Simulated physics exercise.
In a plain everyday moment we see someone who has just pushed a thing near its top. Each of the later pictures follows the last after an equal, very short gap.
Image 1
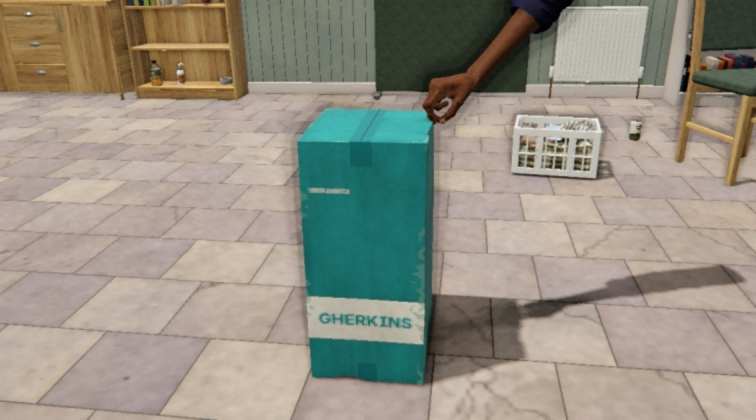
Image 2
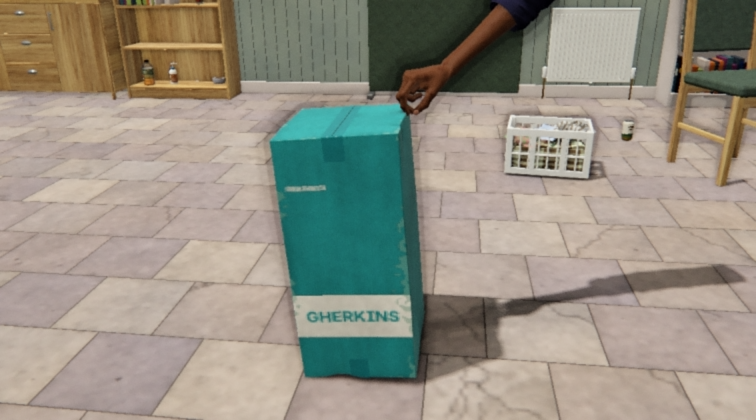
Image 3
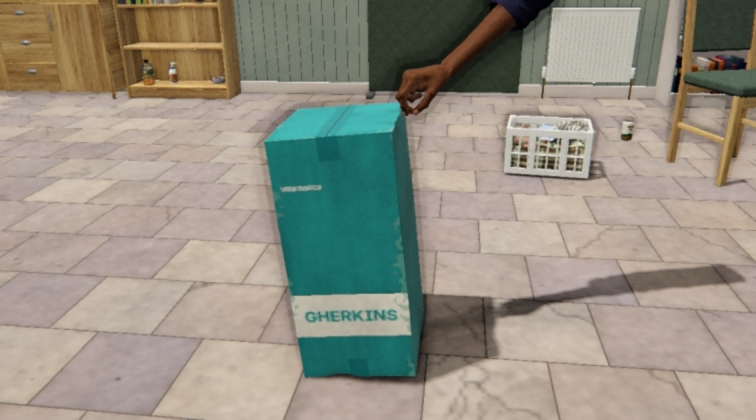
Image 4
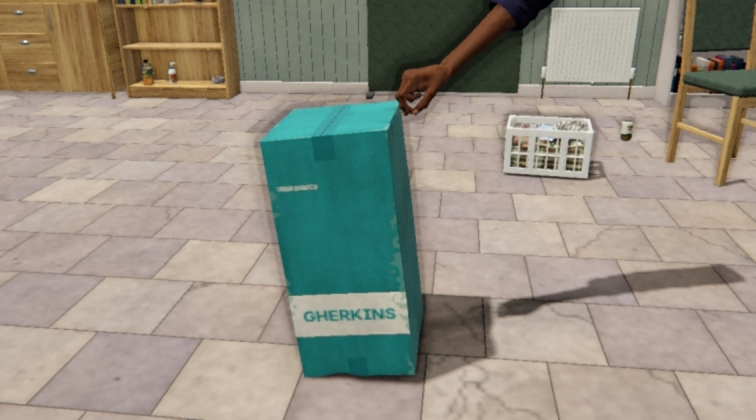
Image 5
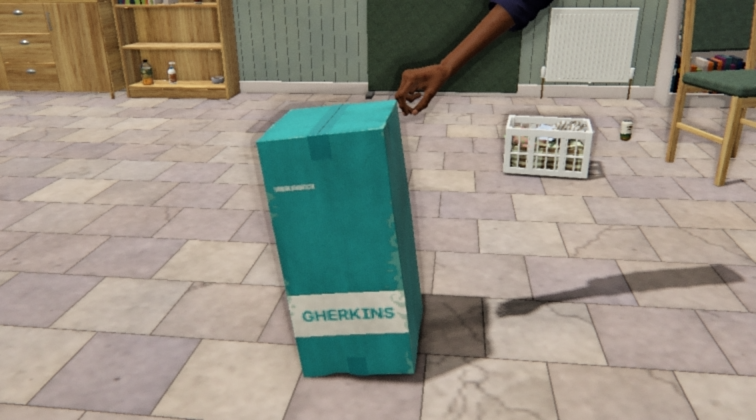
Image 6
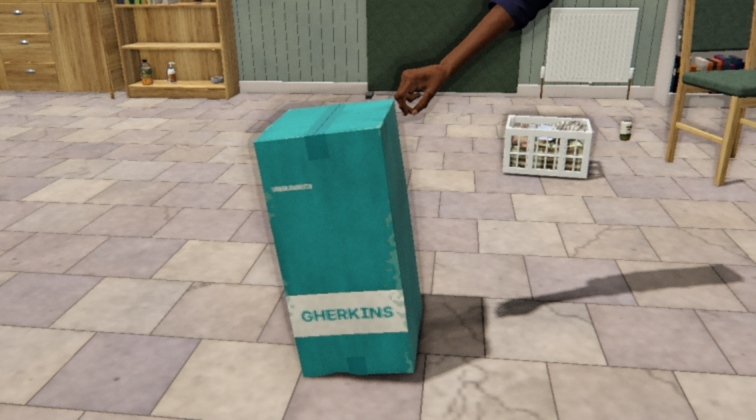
A room with pale grey and lilac stone-look floor tiles is seen from a slightly raised viewpoint, which shifts slightly early on and then stays still. A tall turquoise box labelled "GHERKINS" stands near the centre, with wooden shelves behind left and a white crate and green-seated chair to the right. A hand reaches from above near its top right edge as the box leans slightly left.
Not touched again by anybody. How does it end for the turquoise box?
It ends up standing.
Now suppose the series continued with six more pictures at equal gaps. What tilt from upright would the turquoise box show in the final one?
I'd put it at close to 6° off upright.
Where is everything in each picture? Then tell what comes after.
The first frame shows turquoise box (374, 244) upright.
The second frame shows turquoise box (358, 240) 4° off upright.
The third frame shows turquoise box (355, 239) 5° off upright.
The fourth frame shows turquoise box (353, 238) 6° off upright.
The fifth frame shows turquoise box (351, 238) 7° off upright.
The sixth frame shows turquoise box (349, 237) 7° off upright.
Then, 0.22 s after the last picture, turquoise box upright near (361, 242).
Then, 0.44 s after the last picture, turquoise box upright near (370, 242).
At rest, the turquoise box rocks back upright, near (365, 244).
